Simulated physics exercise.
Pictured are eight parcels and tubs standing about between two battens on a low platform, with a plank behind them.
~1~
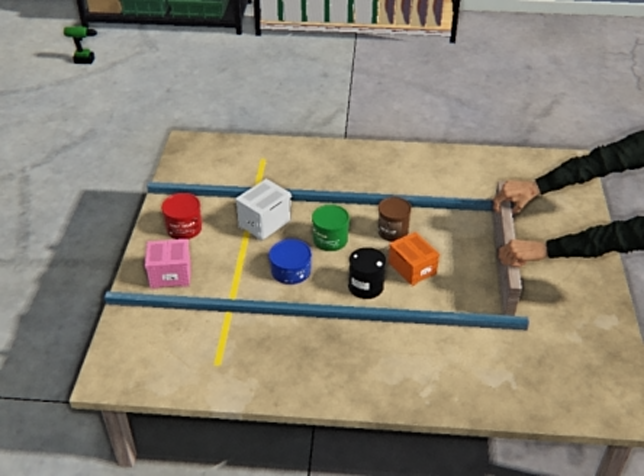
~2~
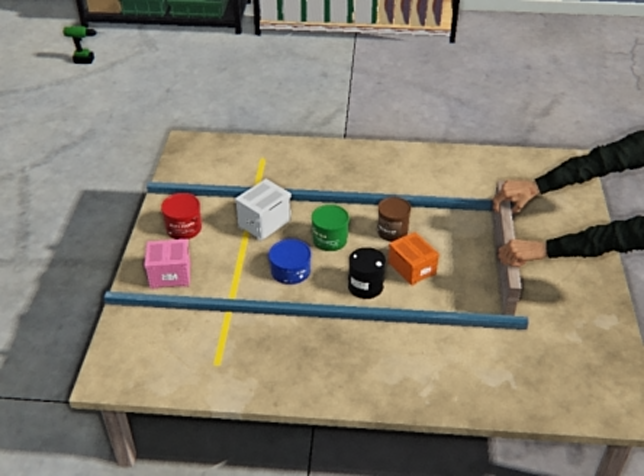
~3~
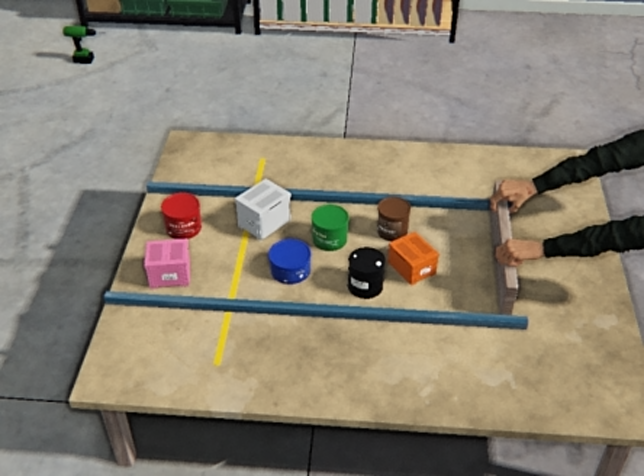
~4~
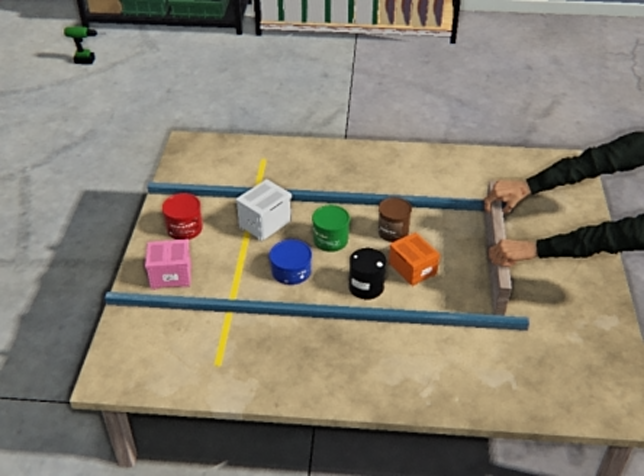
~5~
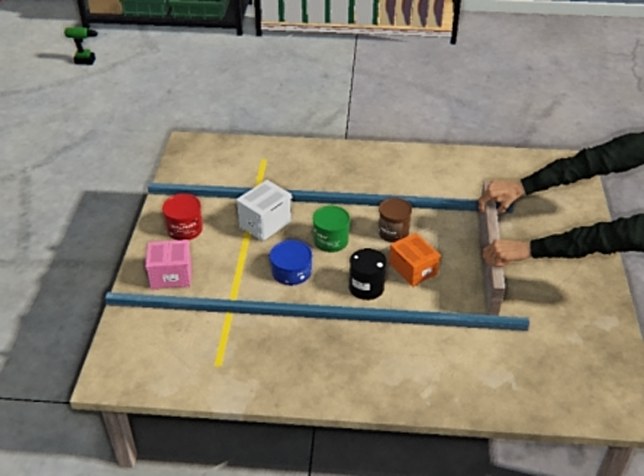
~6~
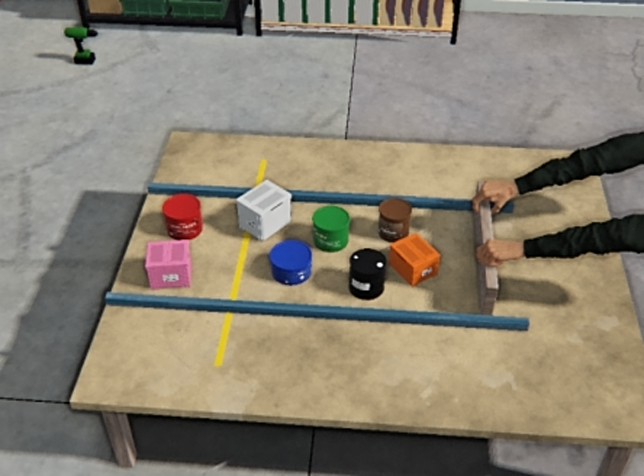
To begin with, eight colourful tubs and boxes stand between two blue rails on a wooden table, with two hands gripping a plank at the right. The hands then slide the plank slightly leftward, leaving a gap before the nearest items, while the containers and yellow line stay still.
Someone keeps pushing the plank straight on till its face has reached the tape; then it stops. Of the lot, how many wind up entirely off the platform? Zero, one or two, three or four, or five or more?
The number sent down is nothing.
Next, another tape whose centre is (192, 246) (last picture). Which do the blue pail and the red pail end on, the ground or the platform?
Here's the result: The blue pail keeps its place, while as for the red pail, it ends up below.
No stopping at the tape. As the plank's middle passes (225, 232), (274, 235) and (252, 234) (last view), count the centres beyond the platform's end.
First 0, next 0, last 0.
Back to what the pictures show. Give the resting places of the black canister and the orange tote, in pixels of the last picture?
Final pixels, roughly: (216, 276) for the first, (224, 253) for the other.
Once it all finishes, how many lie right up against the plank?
The count is 4.
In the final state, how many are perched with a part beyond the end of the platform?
The figure is 0.
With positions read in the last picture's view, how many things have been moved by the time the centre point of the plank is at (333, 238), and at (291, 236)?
Respectively 5 and 6.
Soon after, none off yet; red pail at rest near (183, 218); pink tote at rest near (169, 265); white tote at rest near (265, 211).
In the end, the number that fall off is zero.
